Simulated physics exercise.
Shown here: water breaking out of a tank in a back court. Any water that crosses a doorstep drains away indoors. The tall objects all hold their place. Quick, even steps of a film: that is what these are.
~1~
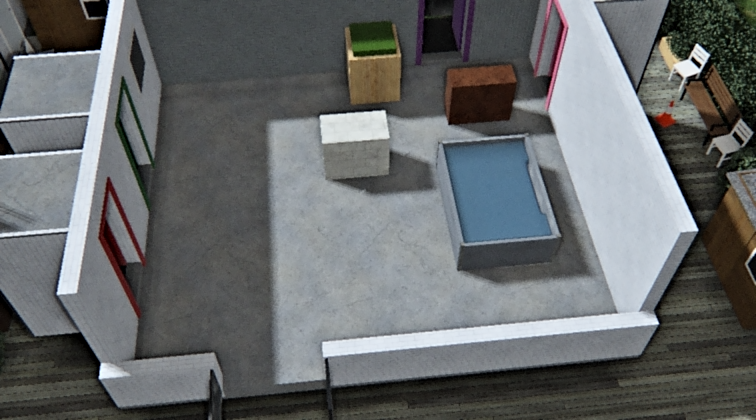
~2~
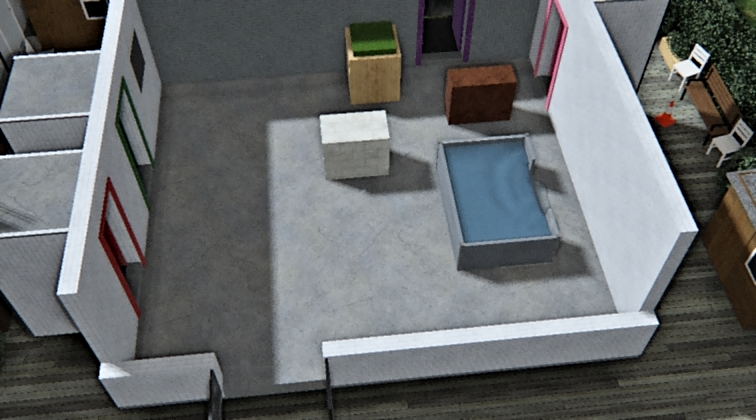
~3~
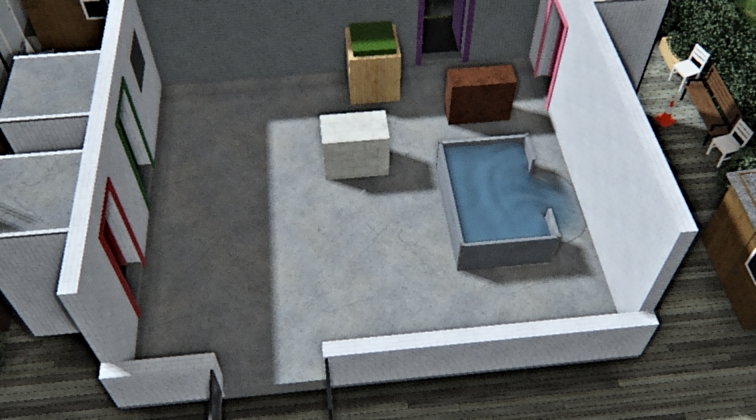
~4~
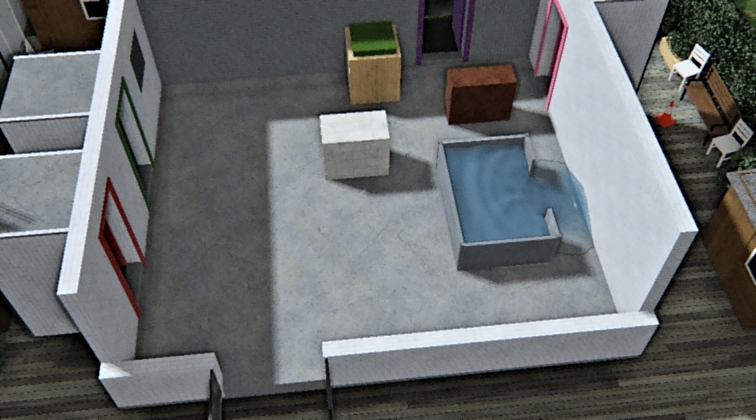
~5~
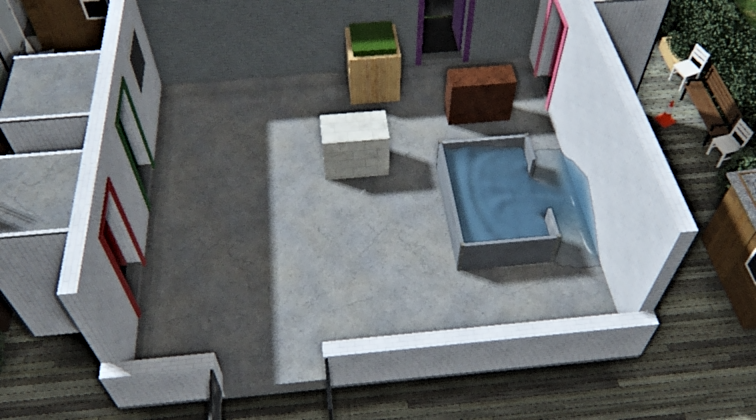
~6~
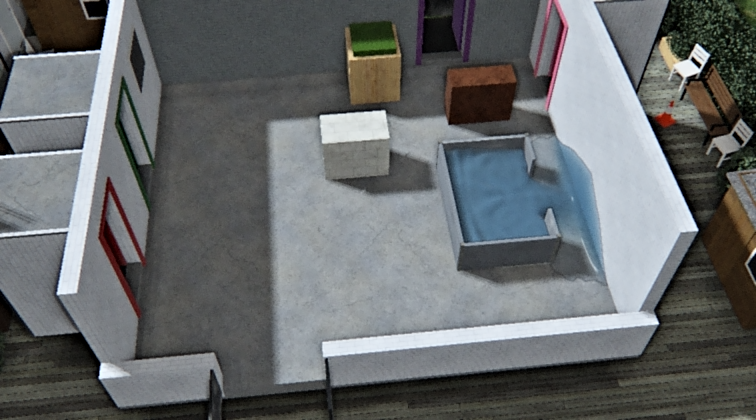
At first, a grey tank of still blue water stands whole among block-shaped objects in a walled court. Then its right side opens and water pours through the gap, spreading across the floor to the right-hand white wall and along its base toward the viewer, while the other objects stay in place.
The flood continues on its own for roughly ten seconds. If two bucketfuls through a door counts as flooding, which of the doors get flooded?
The pink door gets flooded; the purple door does not get flooded; the green door does not get flooded; the red door does not get flooded.
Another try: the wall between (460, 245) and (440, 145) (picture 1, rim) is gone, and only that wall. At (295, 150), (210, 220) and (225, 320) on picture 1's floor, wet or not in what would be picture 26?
Taking the spots in turn: Untouched, swamped and swamped.
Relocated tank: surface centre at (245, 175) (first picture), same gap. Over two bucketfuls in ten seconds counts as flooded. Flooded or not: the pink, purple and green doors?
Lab note - pink door remains within bounds; purple door remains within bounds; green door remains within bounds.
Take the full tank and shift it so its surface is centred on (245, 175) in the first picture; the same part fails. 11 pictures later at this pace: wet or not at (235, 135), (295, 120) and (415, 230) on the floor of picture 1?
Readings in order: No flood; flood; flood.
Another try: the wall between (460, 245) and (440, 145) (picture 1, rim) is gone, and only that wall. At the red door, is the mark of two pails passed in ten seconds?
In short: The red one passes that mark.
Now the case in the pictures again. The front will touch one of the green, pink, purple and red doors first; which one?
My answer is the pink door.
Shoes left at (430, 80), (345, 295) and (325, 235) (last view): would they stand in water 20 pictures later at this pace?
Result, in that order: Wetted / wetted / not wetted.
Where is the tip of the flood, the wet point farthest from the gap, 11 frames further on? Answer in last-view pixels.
I'd say around (526, 60).
A moment on, water covers 15 % of the floor; the pink door wet at the sill, nothing in, the purple door not reached, the green door not reached, the red door not reached.
Next, water covers 20 % of the floor; the pink door wet at the sill, nothing in, the purple door not reached, the green door not reached, the red door not reached.
Then, water covers 40 % of the floor; the pink door wet at the sill, nothing in, the purple door wet at the sill, nothing in, the green door not reached, the red door not reached.
Later, water covers 70 % of the floor; the pink door over two buckets in, the purple door wet at the sill, nothing in, the green door not reached, the red door wet at the sill, nothing in.
In the end, water covers 80 % of the floor; the pink door over two buckets in, the purple door under two buckets in, the green door wet at the sill, nothing in, the red door wet at the sill, nothing in.
